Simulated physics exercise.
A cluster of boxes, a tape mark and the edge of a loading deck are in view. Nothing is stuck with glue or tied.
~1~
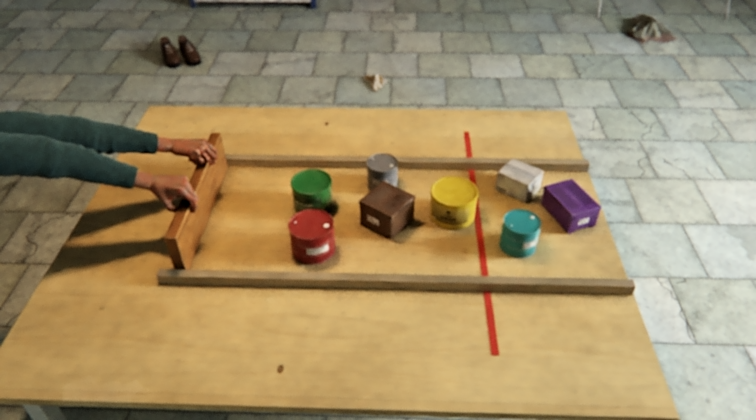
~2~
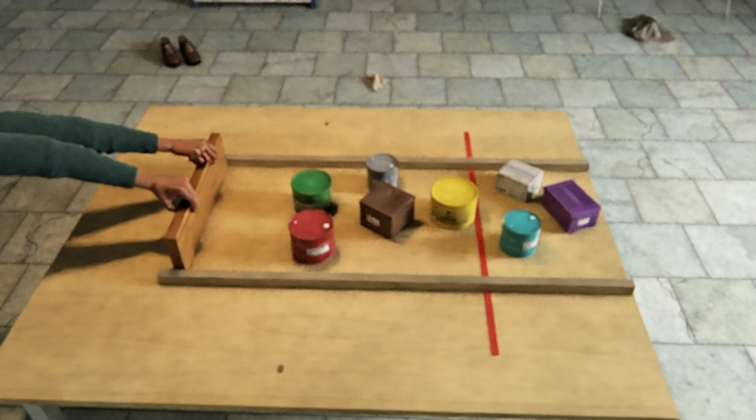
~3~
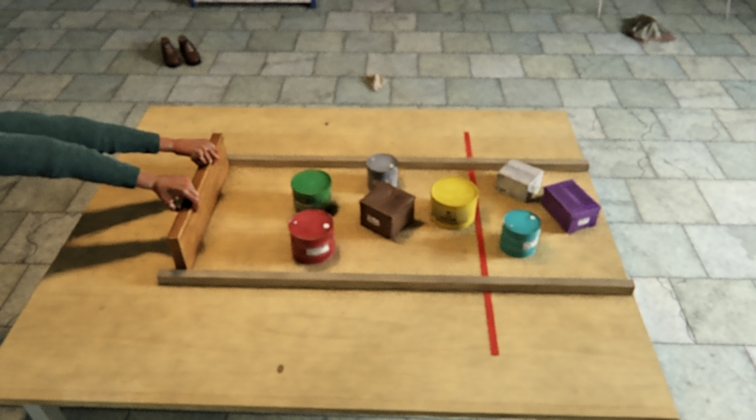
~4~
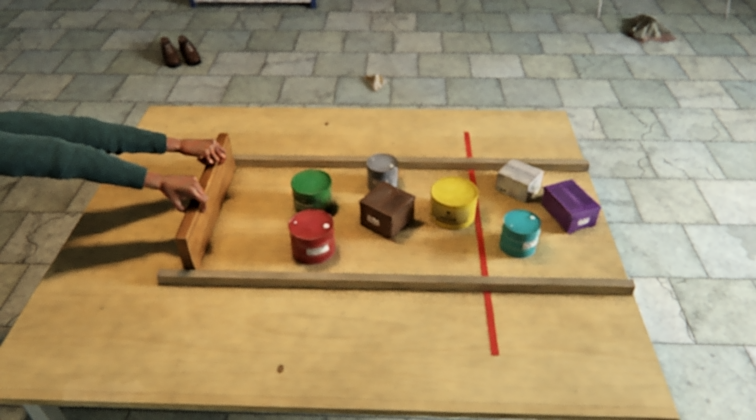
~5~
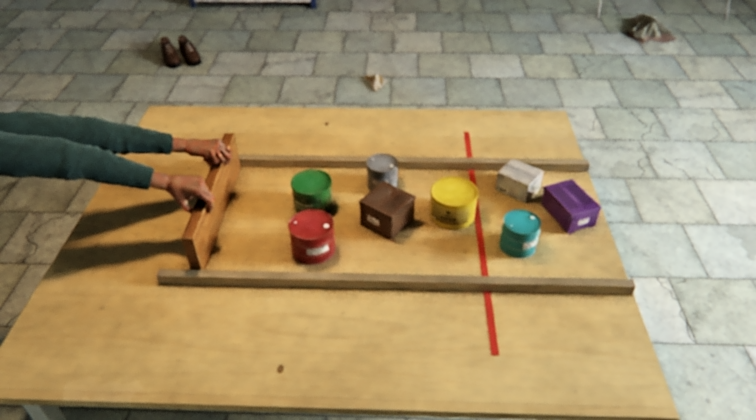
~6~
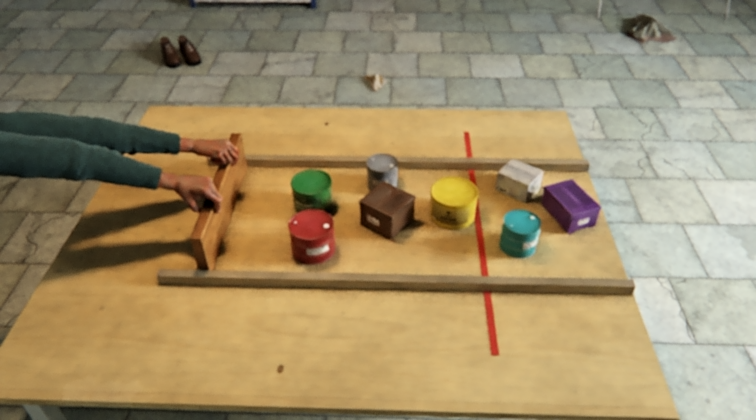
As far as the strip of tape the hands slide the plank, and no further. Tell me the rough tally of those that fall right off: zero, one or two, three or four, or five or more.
Tally: Zero.
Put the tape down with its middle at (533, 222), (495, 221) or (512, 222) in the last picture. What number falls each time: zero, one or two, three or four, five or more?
One to two; no fall at all; either one or two.
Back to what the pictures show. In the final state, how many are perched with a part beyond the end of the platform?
The number would be 0.
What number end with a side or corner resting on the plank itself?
Contact count: 3.
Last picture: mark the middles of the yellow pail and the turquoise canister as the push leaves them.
In the last picture the yellow pail sits at (540, 195) while the turquoise canister sits at (552, 245).
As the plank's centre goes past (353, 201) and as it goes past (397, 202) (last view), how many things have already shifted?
Respectively 3 and 5.
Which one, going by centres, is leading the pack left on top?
Purple tote.
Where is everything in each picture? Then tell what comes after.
The first picture shows purple tote (570, 206); white parcel (519, 180); turquoise canister (520, 234); plank (200, 198); tape (478, 221).
The second picture shows white parcel (519, 180); plank (200, 198).
The third picture shows turquoise canister (520, 234); brown tote (387, 210).
The fourth picture shows purple tote (570, 206); grey canister (382, 174).
The fifth picture shows white parcel (519, 180); green pail (312, 194).
The sixth picture shows purple tote (570, 206); white parcel (519, 180); turquoise canister (520, 234); plank (222, 199); tape (478, 221).
A little later, none off yet; purple tote at rest near (570, 206); white parcel at rest near (519, 180); turquoise canister at rest near (520, 234).
When it is over, the number that fall off is zero.
